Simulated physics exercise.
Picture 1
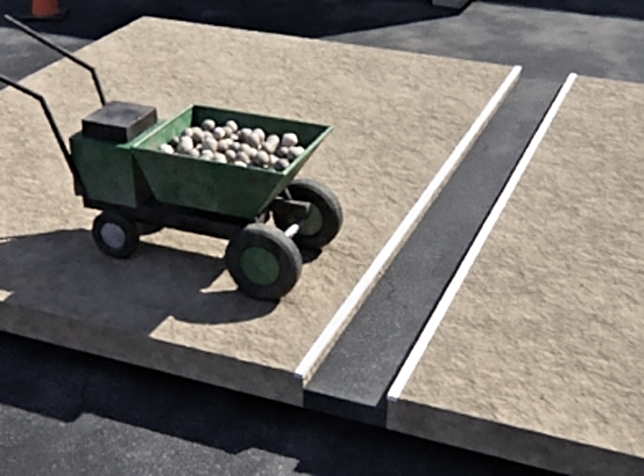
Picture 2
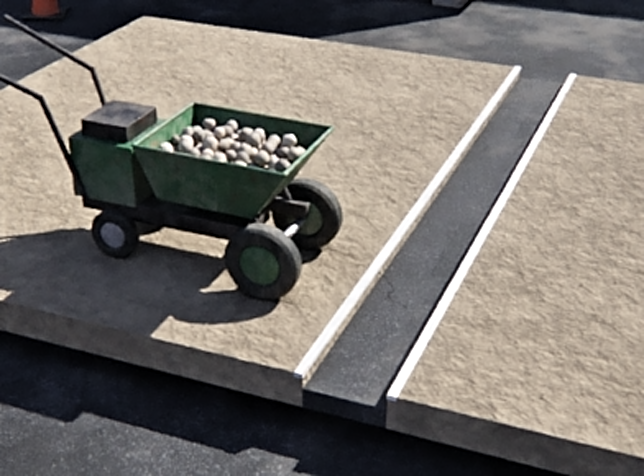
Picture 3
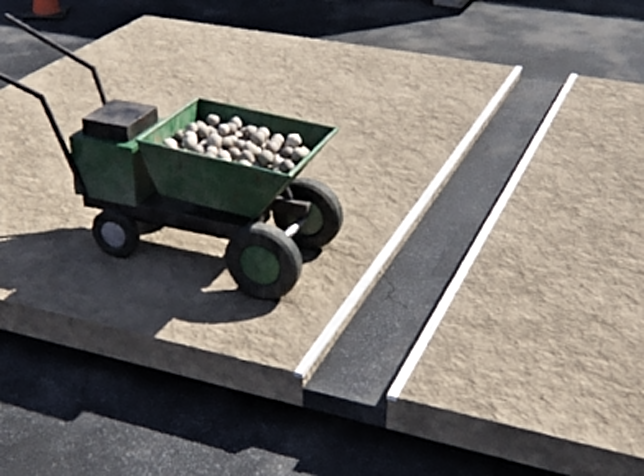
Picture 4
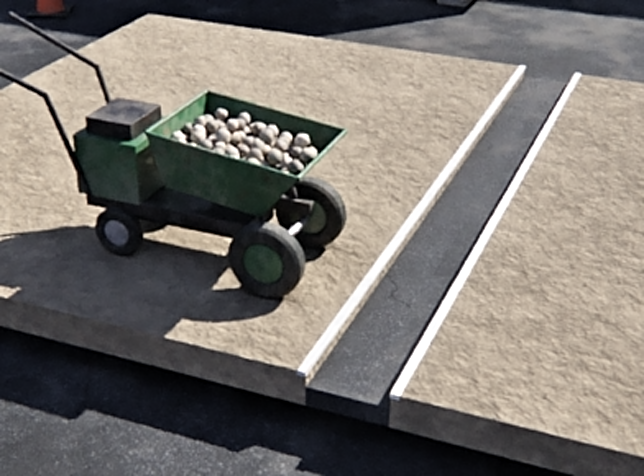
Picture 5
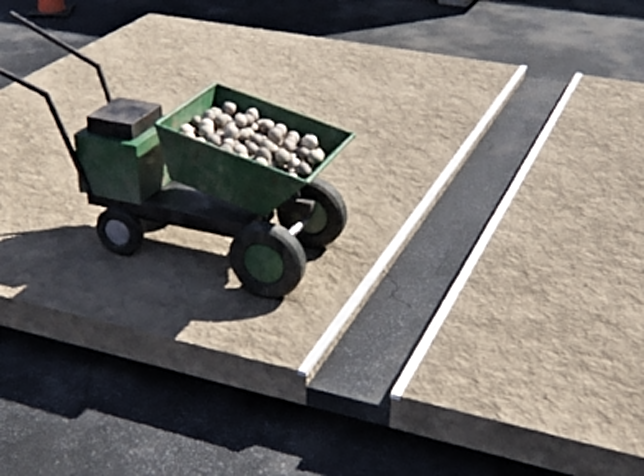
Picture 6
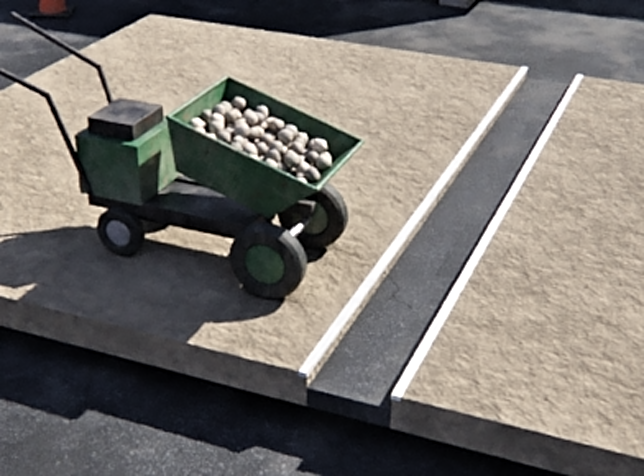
A small green power barrow with black handles and dark wheels stands at left on a raised, sandy-coloured pad, seen from above and to one side in sunlight. Rounded, pale pebbles fill its skip, and to the right a shallow dark trench edged with white strips crosses the pad. The skip sits level, then tilts forward to the right, its back rising, while the wheels stay put and the view shifts very slightly.
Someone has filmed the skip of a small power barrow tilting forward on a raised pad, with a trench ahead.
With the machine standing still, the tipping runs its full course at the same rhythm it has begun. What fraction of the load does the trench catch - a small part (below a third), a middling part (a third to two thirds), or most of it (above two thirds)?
Most of it, above two thirds.
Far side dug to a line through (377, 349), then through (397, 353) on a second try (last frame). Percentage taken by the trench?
First try: About 40 %; second try: About 60 %.
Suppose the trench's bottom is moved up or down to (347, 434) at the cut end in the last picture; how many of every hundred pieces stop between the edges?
Roughly 100 in a hundred.
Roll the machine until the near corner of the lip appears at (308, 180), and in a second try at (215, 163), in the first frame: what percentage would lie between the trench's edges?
About 60 per cent, then about 50 per cent.
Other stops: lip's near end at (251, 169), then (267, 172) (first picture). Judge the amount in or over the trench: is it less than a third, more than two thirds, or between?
First: Beyond two thirds. Second: Beyond two thirds.
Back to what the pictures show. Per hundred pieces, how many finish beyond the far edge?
Roughly 15 percent of the pieces, I think.
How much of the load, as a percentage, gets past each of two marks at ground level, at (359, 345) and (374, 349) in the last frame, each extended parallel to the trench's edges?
About 80 and 60 %.
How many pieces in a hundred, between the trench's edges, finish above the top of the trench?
My figure is near 45 per cent.
Soon after the last picture, skip tipped steeply; all in the skip.
A little later, skip tipped steeply; most in the skip; a small part in or heaped over the trench; a small part falling.
Later still, skip tipped right over; about a quarter in the skip; about two thirds in or heaped over the trench; a small part beyond it; a stray few falling.
By the end, skip tipped right over; a stray few short of the trench; most in or heaped over the trench; about a quarter beyond it.
